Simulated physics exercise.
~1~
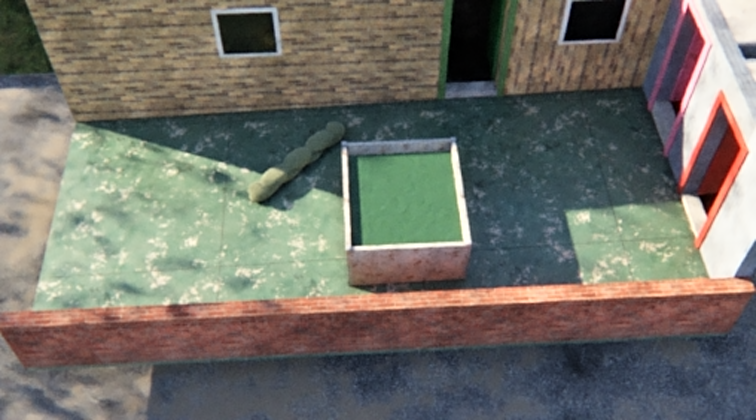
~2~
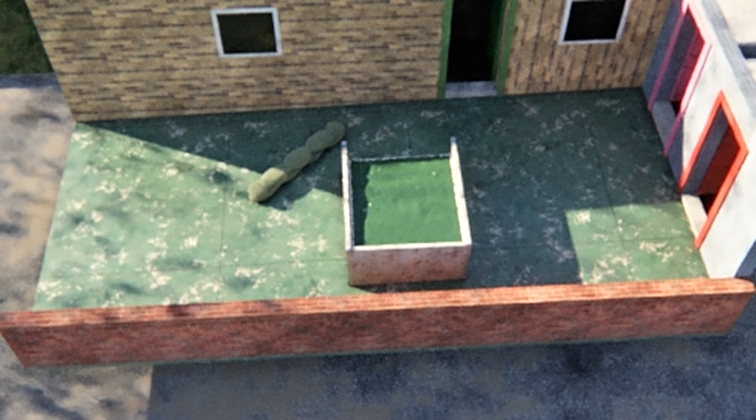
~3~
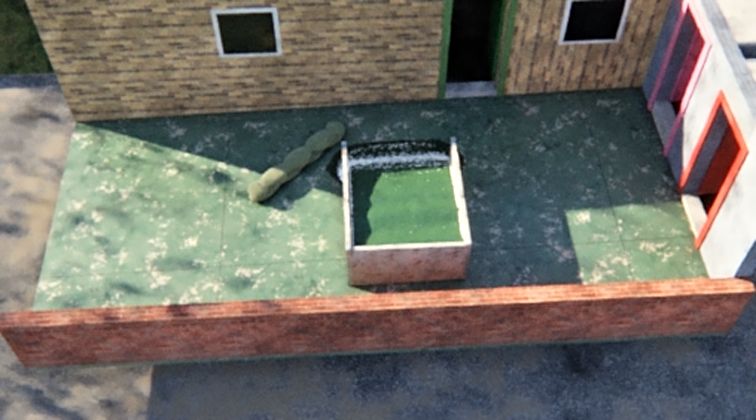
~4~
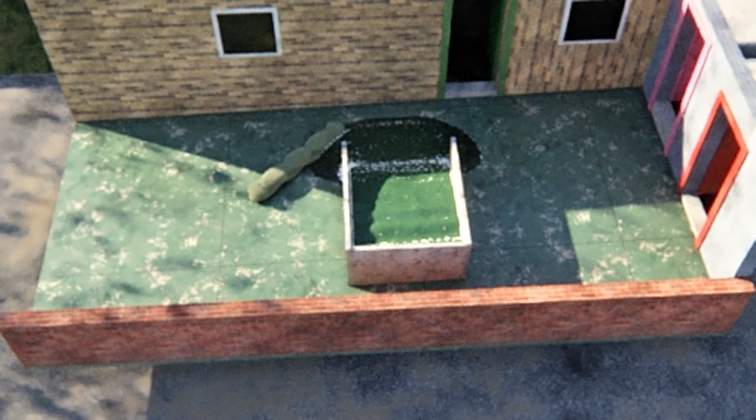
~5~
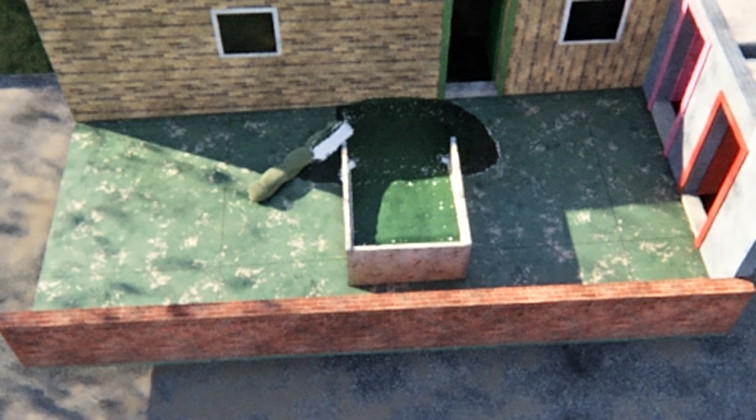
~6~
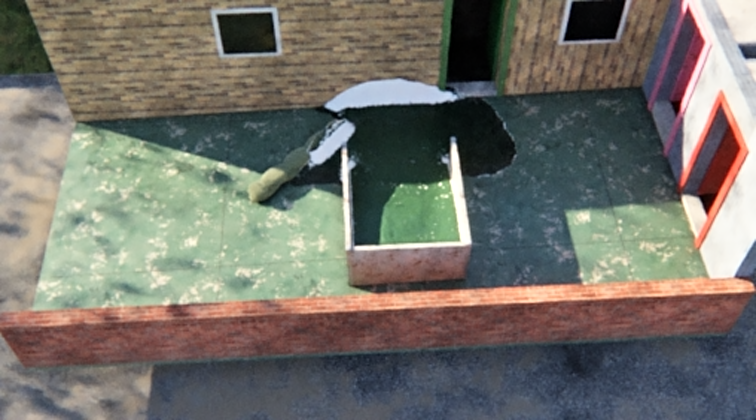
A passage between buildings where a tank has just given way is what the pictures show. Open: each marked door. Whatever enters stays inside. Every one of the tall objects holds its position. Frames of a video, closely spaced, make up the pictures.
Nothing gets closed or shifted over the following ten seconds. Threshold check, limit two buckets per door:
Red door under; pink door under; green door over.
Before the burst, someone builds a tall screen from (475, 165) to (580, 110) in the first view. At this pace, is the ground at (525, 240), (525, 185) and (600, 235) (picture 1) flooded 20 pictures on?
Taking the points in order - unwetted, unwetted, unwetted.
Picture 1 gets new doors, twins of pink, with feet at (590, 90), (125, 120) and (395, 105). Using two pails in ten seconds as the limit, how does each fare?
Going door by door: The first remains below the limit, the second remains below the limit, the third runs past the limit.
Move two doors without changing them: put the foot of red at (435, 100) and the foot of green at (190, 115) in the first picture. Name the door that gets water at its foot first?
My pick is the one in red.
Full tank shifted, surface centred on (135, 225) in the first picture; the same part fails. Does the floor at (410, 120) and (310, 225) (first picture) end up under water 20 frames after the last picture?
Soaked, bone-dry.
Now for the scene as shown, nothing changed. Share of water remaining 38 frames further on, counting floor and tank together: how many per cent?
I'd estimate close to 76 per cent.
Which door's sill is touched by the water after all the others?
I pick the red one.
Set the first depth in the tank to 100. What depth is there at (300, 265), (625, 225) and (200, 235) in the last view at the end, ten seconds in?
Readings in order: Around 2, 2 and 2 %.
A moment on, water covers 20 % of the floor; the red door not reached, the pink door not reached, the green door under two buckets in.
Next, water covers 40 % of the floor; the red door not reached, the pink door not reached, the green door over two buckets in.
Then, water covers 70 % of the floor; the red door wet at the sill, nothing in, the pink door wet at the sill, nothing in, the green door over two buckets in.
Later, water covers 85 % of the floor; the red door wet at the sill, nothing in, the pink door wet at the sill, nothing in, the green door over two buckets in.
In the end, water covers 70 % of the floor; the red door wet at the sill, nothing in, the pink door wet at the sill, nothing in, the green door over two buckets in.
